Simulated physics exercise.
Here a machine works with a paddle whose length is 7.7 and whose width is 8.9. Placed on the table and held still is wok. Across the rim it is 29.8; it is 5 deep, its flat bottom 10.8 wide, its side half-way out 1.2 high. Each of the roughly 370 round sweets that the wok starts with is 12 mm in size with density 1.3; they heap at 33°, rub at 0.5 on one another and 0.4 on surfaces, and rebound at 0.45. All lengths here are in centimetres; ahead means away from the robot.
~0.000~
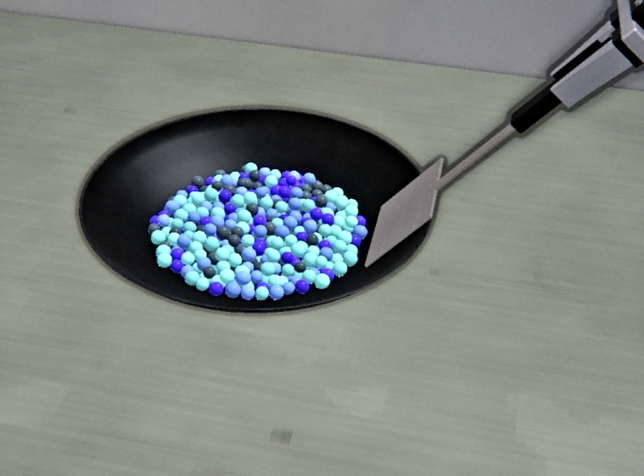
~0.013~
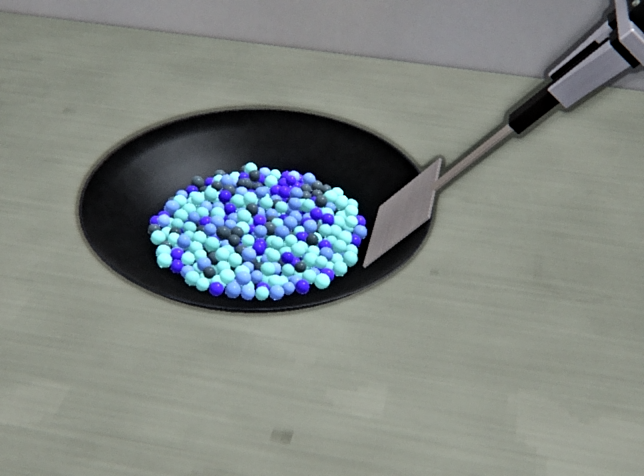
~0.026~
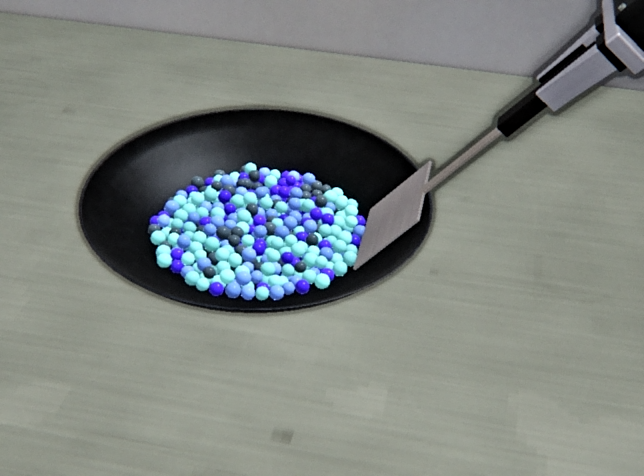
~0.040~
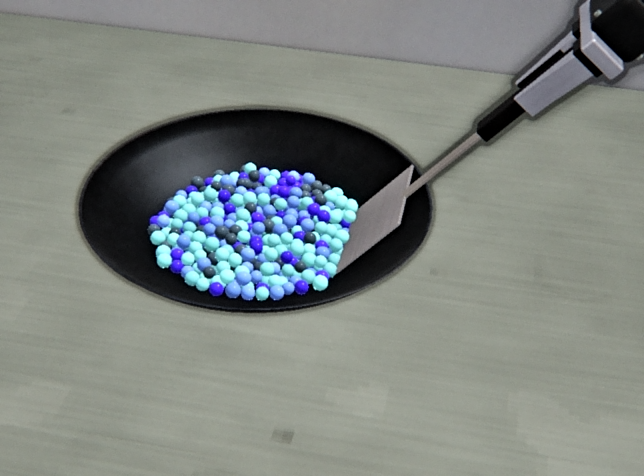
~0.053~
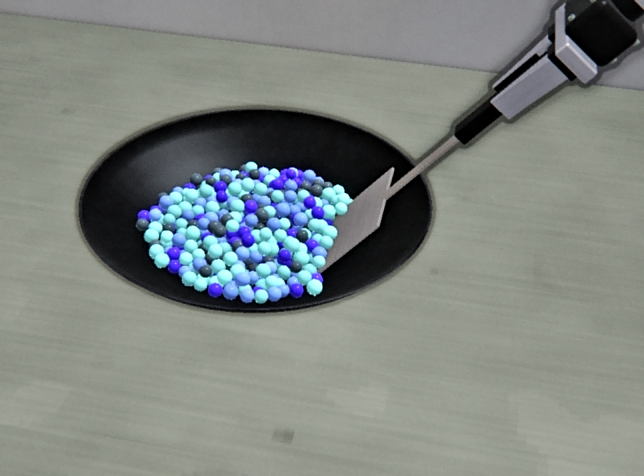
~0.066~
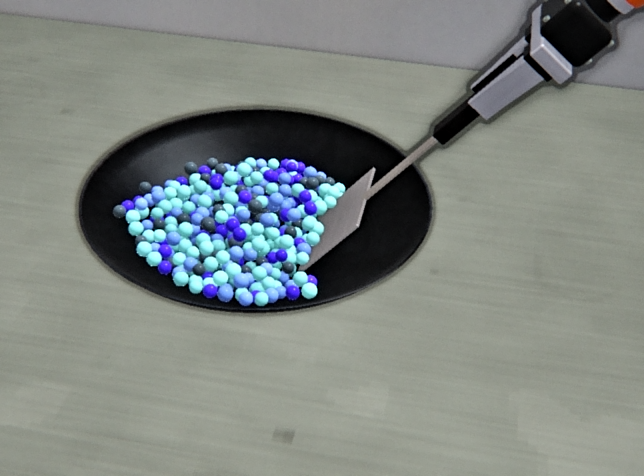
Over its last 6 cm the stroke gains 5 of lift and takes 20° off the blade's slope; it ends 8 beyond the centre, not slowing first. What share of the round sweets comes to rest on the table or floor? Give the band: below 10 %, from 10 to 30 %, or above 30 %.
From 10 to 30 %.
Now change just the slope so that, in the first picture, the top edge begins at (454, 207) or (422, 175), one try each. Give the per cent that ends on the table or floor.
Some 20 and 15 per cent.
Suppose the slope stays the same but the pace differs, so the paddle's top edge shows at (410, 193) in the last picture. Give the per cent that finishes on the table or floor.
Some 0 percent.
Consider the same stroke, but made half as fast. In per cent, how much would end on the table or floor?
I'd reckon close to 5 per cent.
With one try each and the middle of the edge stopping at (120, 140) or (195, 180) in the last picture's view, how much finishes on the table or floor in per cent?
The two tries give near 45 and near 15 in a hundred.
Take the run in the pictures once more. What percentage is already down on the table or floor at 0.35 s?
About 15 per cent.
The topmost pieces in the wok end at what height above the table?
Height at rest: Roughly 5.0 cm.
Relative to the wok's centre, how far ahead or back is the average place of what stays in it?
I'd say close to 5.0 cm toward the front.
After 0.10 s, sloping 51°, highest piece 7 above the table; 373 in the wok, 1 on the blade or in flight.
After 0.13 s, sloping 46°, highest piece 9 above the table; 368 in the wok, 6 on the blade or in flight.
After 0.35 s, sloping 31°, highest piece 19 above the table; 298 in the wok, 51 on the table or floor, 25 on the blade or in flight.
After 1.40 s, sloping 31°, highest piece 5 above the table; 298 in the wok, 76 on the table or floor.
At rest, 298 in the wok, 76 on the table or floor. That is 20 % on the table or floor.
